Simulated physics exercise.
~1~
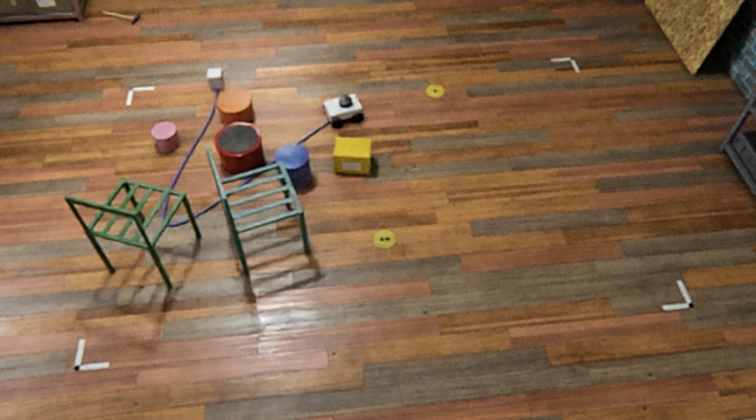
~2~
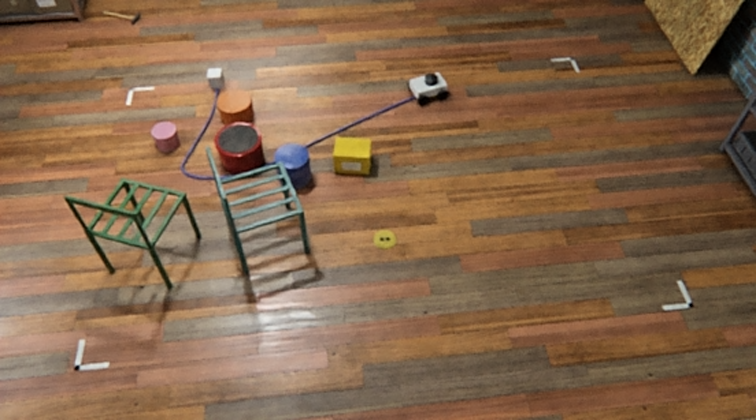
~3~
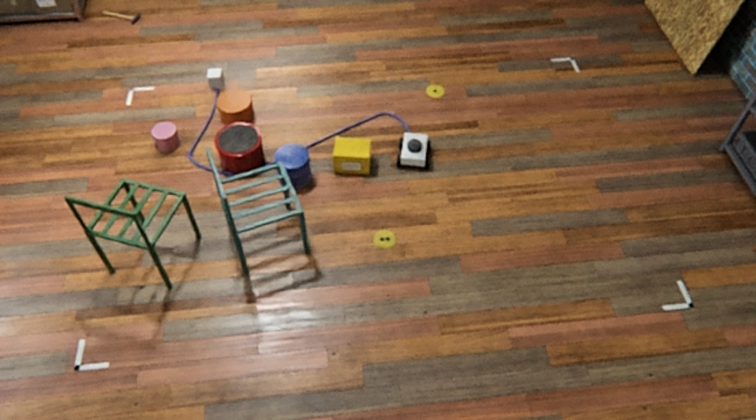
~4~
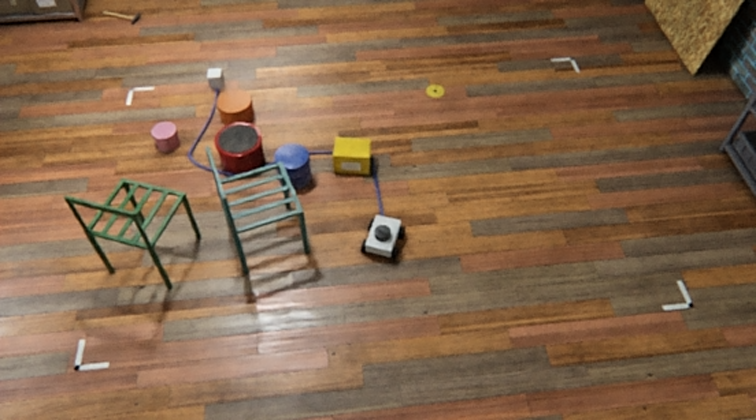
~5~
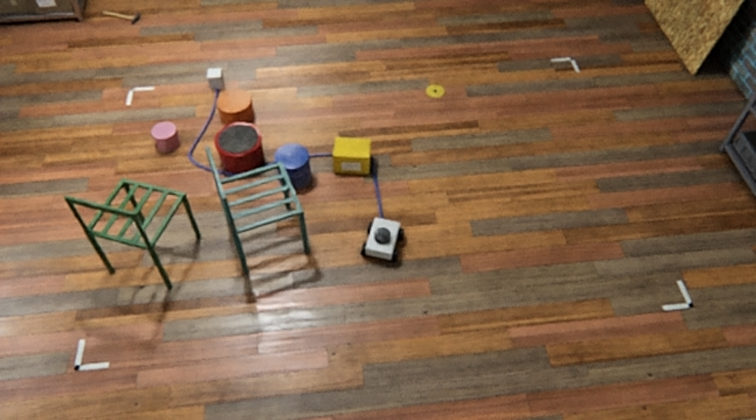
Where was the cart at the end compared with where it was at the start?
It started just above the yellow box and ended below the box and slightly to the right, on the lower yellow mark.
